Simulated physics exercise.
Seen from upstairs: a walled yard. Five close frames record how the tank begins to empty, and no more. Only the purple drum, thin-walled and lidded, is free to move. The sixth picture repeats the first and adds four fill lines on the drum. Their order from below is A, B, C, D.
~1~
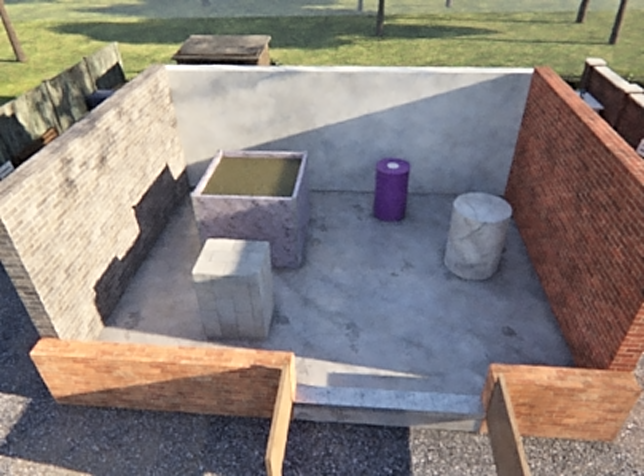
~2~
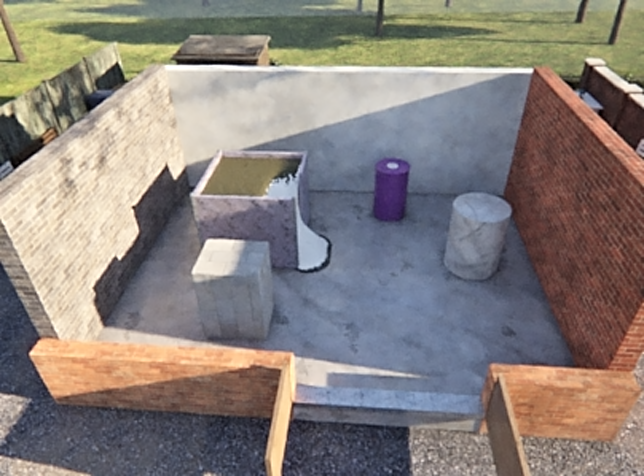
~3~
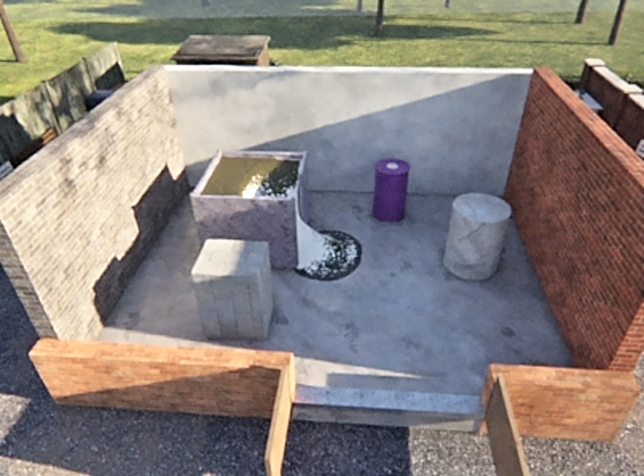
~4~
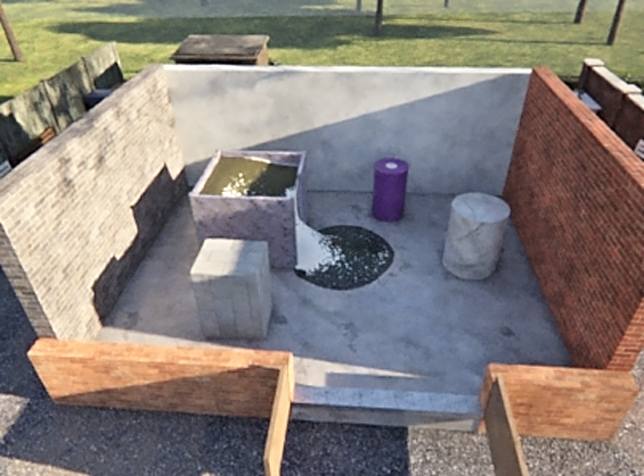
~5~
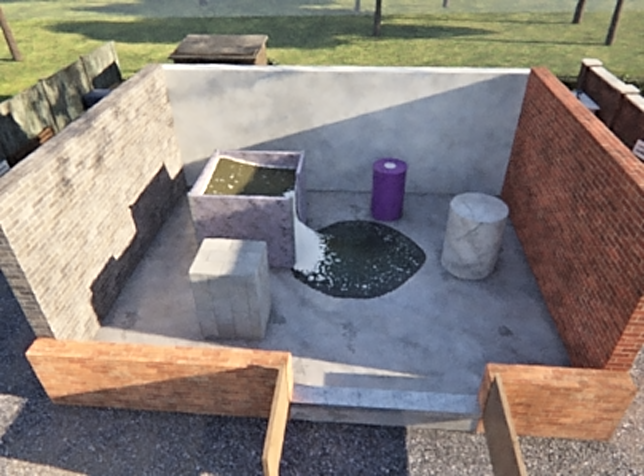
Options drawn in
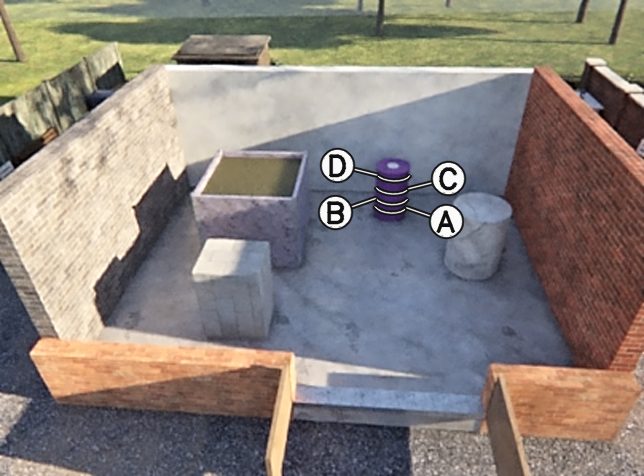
Dark water pouring from a stone tank's side and spreading rightward across a walled yard's floor towards a purple drum.
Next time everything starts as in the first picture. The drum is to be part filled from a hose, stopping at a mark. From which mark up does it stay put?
I would pick mark A.
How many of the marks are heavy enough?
All four.
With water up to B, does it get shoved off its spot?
No, not at all.
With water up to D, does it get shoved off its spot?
No, that is safe.
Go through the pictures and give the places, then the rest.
In the first frame, lid of the purple drum at (393, 166); tank full, its middle at (254, 178); open gate at (390, 361).
In the second frame, 2 % of the ground under water, its edge towards the drum at (318, 237).
In the third frame, 4 % of the ground under water, its edge towards the drum at (341, 233).
In the fourth frame, 7 % of the ground under water, its edge towards the drum at (359, 229).
In the fifth frame, lid of the purple drum at (390, 166); 11 % of the ground under water, its edge towards the drum at (377, 225).
In white, A at (391, 213); B at (391, 204); C at (392, 194); D at (393, 180); from the bottom up A, B, C, D.
For mark A, it does not move.
For mark B, it does not move.
For mark C, it does not move.
For mark D, it does not move.
